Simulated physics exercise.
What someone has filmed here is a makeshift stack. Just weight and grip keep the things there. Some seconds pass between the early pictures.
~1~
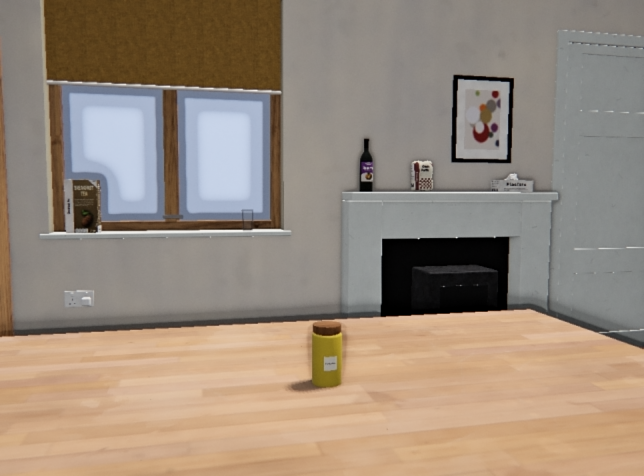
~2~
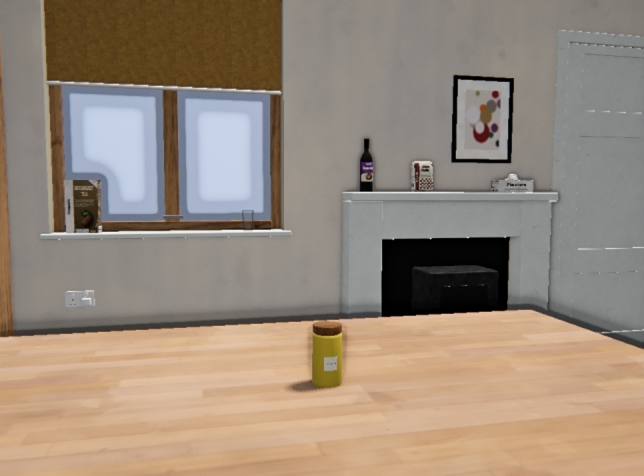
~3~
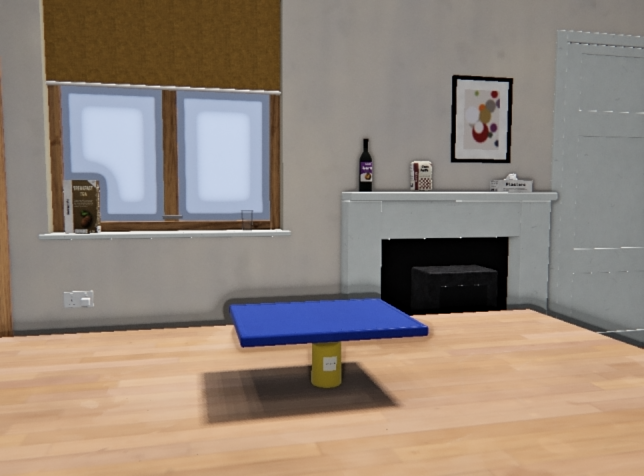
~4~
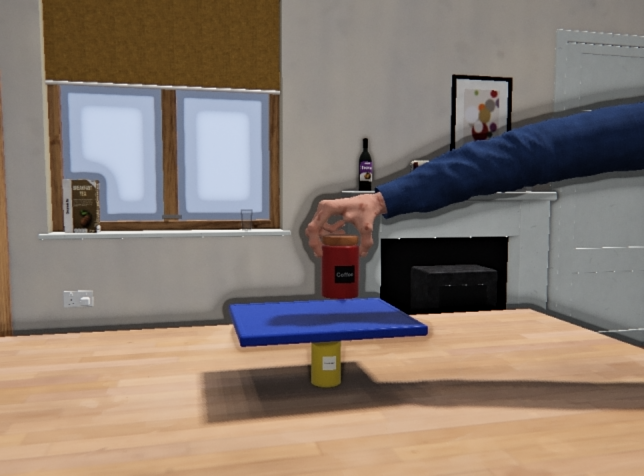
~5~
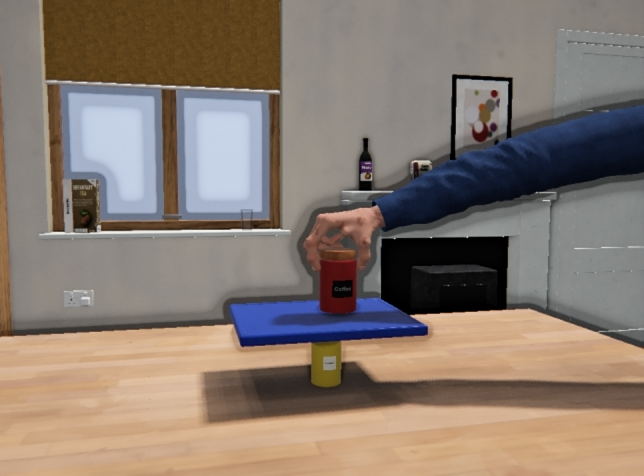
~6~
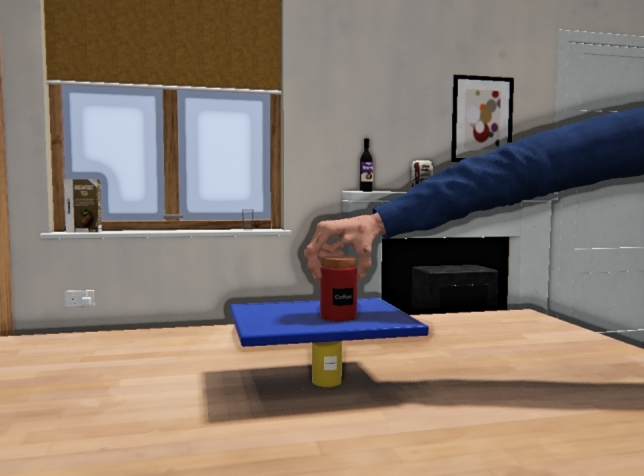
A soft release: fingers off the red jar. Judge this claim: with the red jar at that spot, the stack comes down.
Most likely nothing will tip.
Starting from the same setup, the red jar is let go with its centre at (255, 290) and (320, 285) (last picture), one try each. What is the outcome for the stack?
The stack topples over with the first try and remains upright with the second.
Then, 0.30 s past the last view, nothing moves.
Then, 0.80 s past the last view, red jar resting near (339, 288).
Finally, all 3 still in place. Final places as the last picture's camera would see them, red jar near (339, 288). The stack holds.
